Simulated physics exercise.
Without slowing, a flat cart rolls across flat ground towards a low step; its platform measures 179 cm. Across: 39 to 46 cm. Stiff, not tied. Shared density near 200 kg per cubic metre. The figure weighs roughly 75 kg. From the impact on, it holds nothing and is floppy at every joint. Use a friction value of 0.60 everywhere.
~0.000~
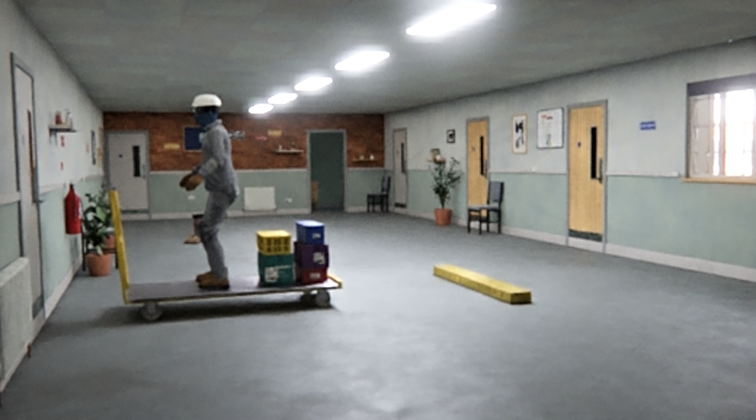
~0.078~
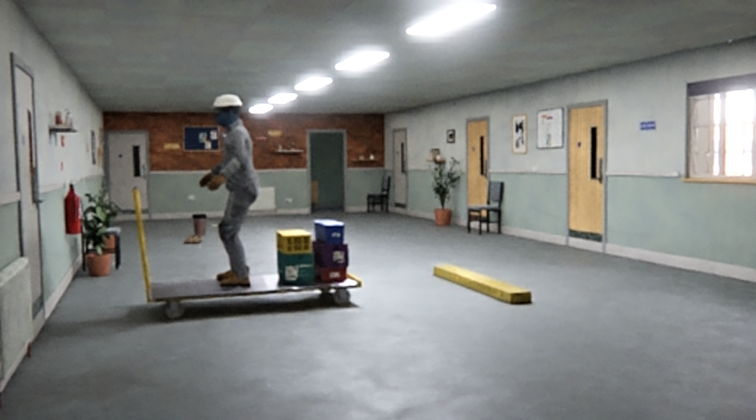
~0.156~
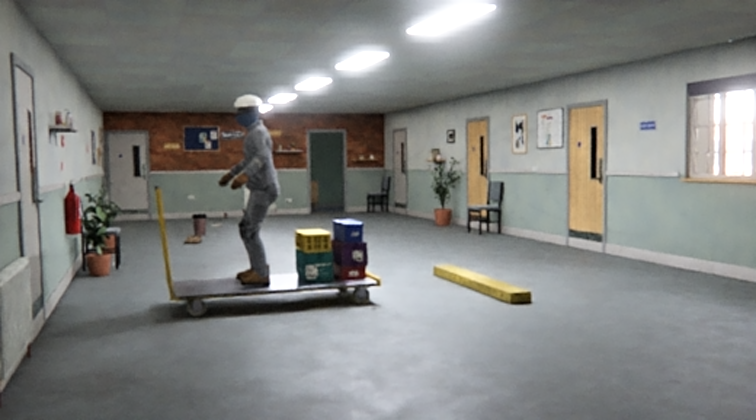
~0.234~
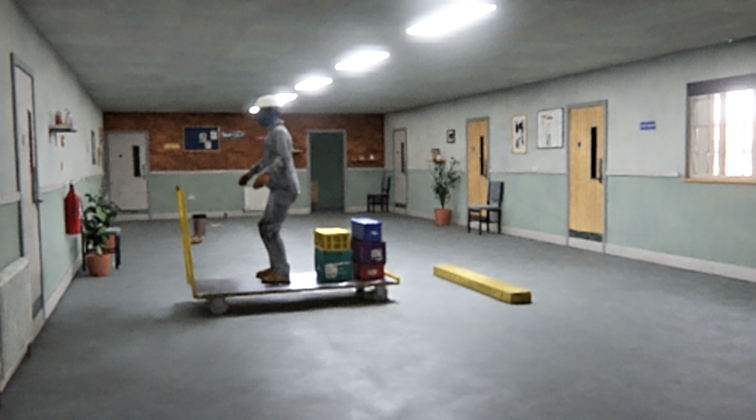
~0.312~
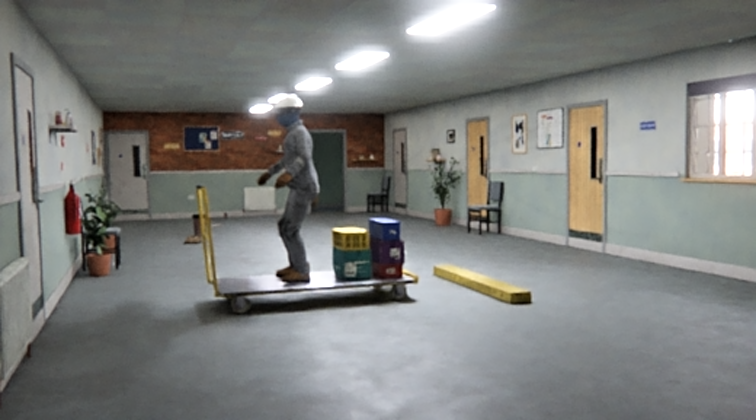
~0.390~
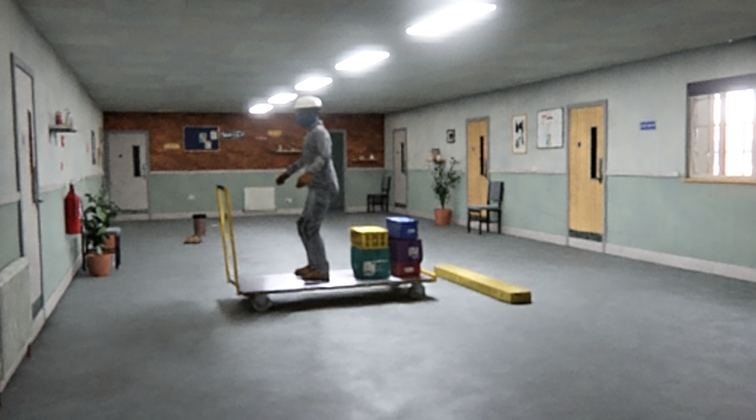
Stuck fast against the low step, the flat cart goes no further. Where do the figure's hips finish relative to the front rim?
The figure's hips finish beyond the front rim.
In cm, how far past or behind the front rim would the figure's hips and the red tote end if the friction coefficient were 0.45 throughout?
So the hips finish 20 beyond the front rim while the red load stays 20 short of it.
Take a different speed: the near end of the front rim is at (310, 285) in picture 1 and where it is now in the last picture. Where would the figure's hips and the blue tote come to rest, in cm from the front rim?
The hips would end up 20 cm past the front rim, and the blue one 130 cm past it.
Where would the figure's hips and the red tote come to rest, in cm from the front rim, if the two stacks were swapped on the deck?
Result: Hips at 30 past, red at 40 behind.
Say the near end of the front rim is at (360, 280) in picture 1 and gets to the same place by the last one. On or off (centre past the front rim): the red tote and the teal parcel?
Then red still riding, teal still riding.
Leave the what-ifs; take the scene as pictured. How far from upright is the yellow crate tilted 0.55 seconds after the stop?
I'd put the tilt near 120 degrees.
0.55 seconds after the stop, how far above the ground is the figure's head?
Height: Approx. 70 cm.
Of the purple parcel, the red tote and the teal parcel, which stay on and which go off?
Final: Purple gone, red secure, teal secure.
The wheels strike at 0.64 s.
After 1.19 s the figure's hips are 1 cm past the rim, near (476, 245) in the last picture's view.
After 1.64 s the figure's hips are 31 cm past the rim, near (502, 257) in the last picture's view.
Final state at 4.6 s, past the rim, yellow crate, purple parcel, blue tote and the figure's hips; behind it, red tote and teal parcel.
